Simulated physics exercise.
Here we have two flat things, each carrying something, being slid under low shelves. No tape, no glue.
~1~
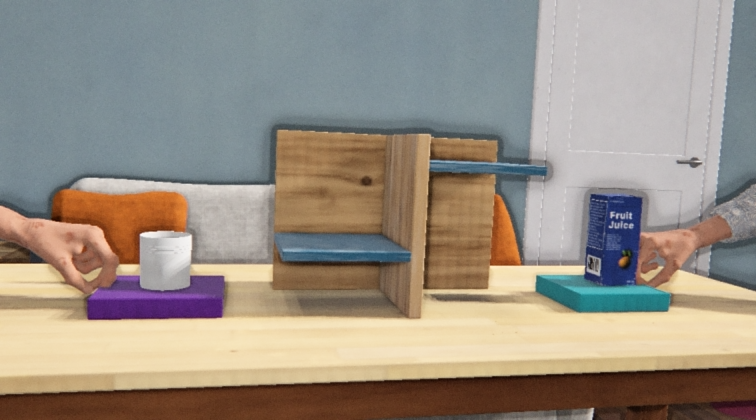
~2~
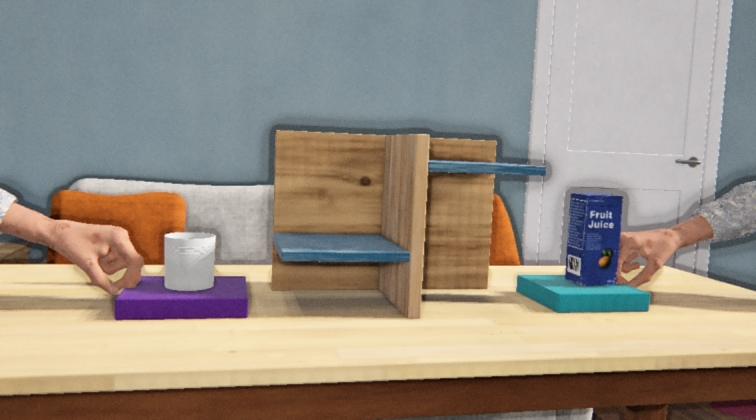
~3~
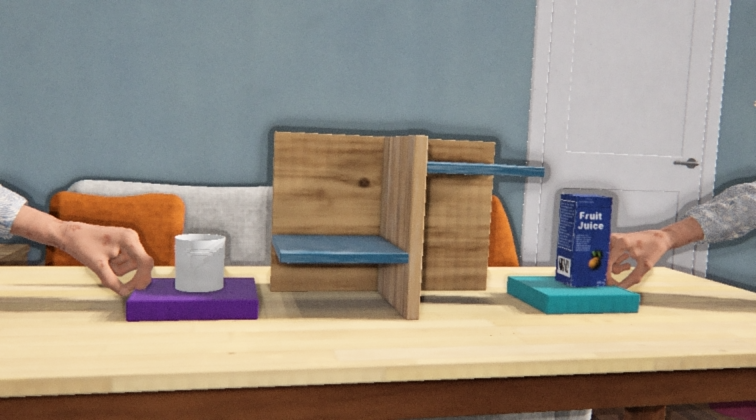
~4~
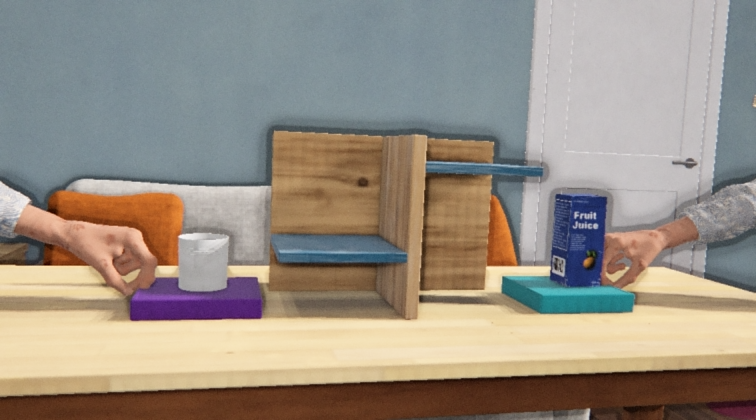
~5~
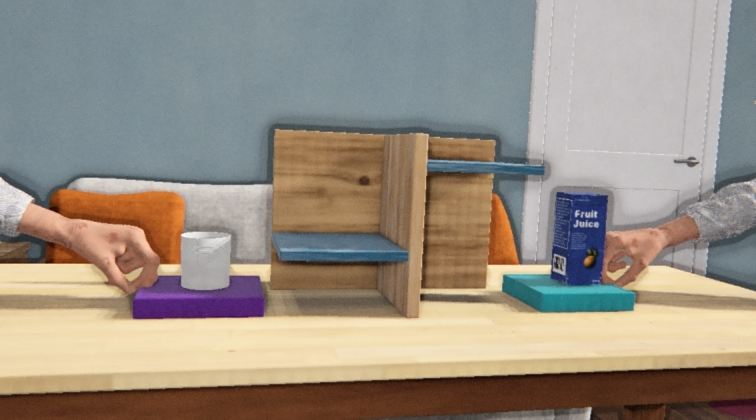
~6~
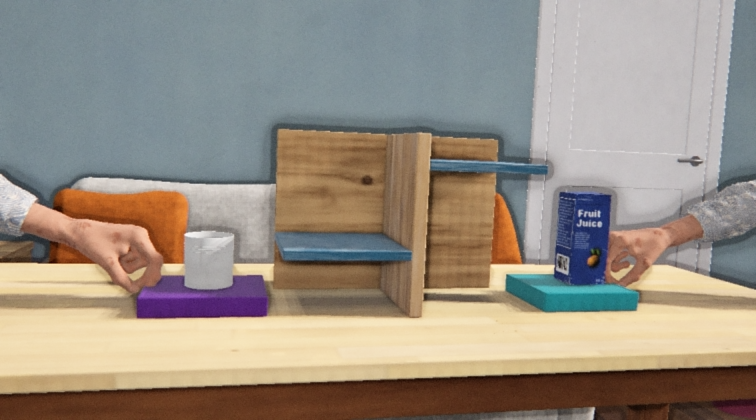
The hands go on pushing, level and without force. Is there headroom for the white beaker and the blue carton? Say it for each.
As it turns out, the white beaker is knocked back; the blue carton passes below.
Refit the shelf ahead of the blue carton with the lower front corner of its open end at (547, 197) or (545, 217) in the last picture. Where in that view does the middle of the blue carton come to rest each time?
Close to (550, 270) and (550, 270).
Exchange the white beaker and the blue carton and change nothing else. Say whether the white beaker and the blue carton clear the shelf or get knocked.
The white beaker clears the shelf and the blue carton gets knocked.
Then, 1.14 s on from there, white beaker pushed back on its carrier near (254, 260); blue carton riding along near (523, 237).
Then, 1.98 s on from there, white beaker turned 25° from its first pose near (256, 260); blue carton riding along near (481, 237).
Then, 2.26 s on from there, white beaker turned 62° from its first pose near (243, 272); blue carton riding along near (481, 237).
In the end, the white beaker strikes the shelf, near (225, 280); the blue carton clears the shelf, near (481, 237).
